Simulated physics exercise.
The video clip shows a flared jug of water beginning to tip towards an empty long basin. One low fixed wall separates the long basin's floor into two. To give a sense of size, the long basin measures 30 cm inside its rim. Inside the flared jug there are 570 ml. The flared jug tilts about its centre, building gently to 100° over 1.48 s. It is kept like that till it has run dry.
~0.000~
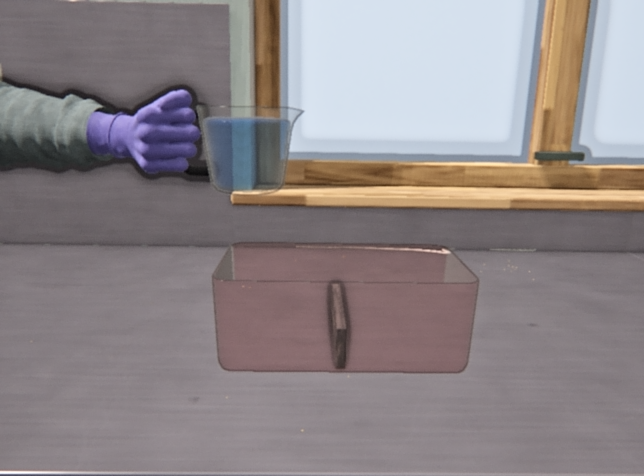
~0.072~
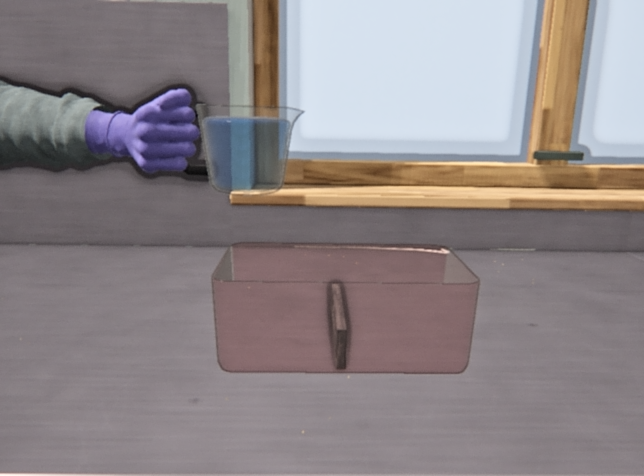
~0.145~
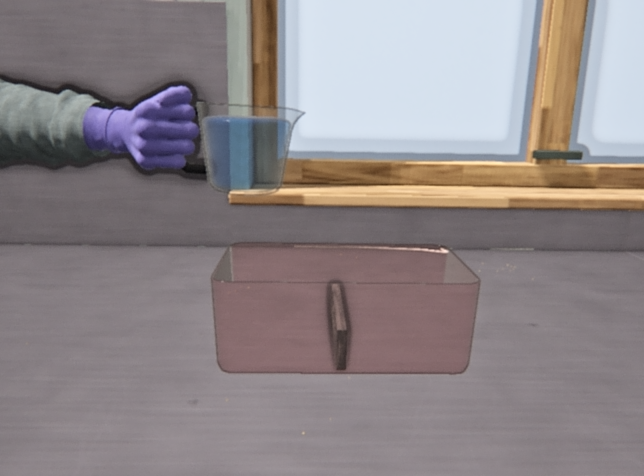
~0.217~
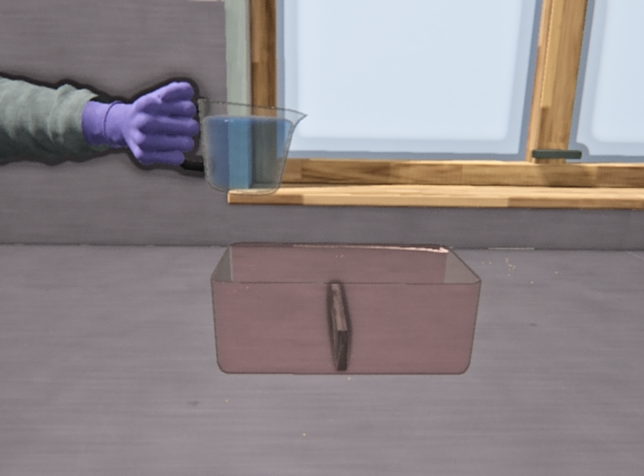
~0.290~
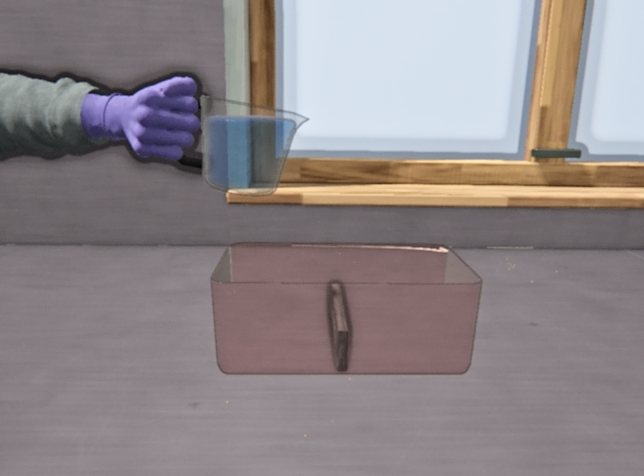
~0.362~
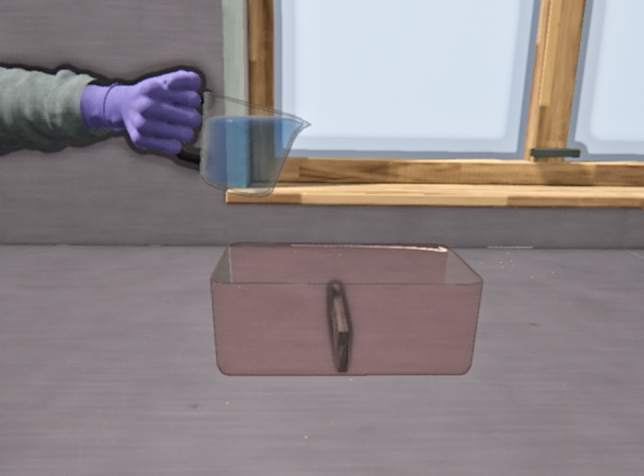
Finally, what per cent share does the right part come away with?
Roughly 77 per cent.
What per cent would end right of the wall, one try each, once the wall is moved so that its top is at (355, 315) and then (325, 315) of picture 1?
Roughly 60 per cent, then 90 per cent.
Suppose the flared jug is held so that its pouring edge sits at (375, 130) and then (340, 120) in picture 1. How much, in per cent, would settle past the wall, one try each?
The first try gives 95 percent and the second 95 percent.
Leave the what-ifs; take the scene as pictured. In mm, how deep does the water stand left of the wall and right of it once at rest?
Some 6 mm on the left and some 18 mm on the right.
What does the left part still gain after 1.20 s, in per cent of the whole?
It comes to about 18 per cent.
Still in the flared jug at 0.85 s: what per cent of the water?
Near 68 in a hundred.
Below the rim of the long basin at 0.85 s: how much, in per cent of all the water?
About 14 per cent.
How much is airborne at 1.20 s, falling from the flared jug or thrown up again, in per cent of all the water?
Around 12 percent of the liquid.
After 0.85 s the tilt is 61° and 68 per cent is still to pour, 1 is left of the wall and 13 right of it.
After 1.20 s the tilt is 92° and 16 per cent is still to pour, 4 is left of the wall and 66 right of it.
After 1.58 s the tilt is 100° and 1 per cent is still to pour, 22 is left of the wall and 76 right of it.
After 1.98 s the tilt is 100° and 0 per cent is still to pour, 22 is left of the wall and 77 right of it.
In the end 22 per cent lies left of the wall, 77 right of it and 1 outside.
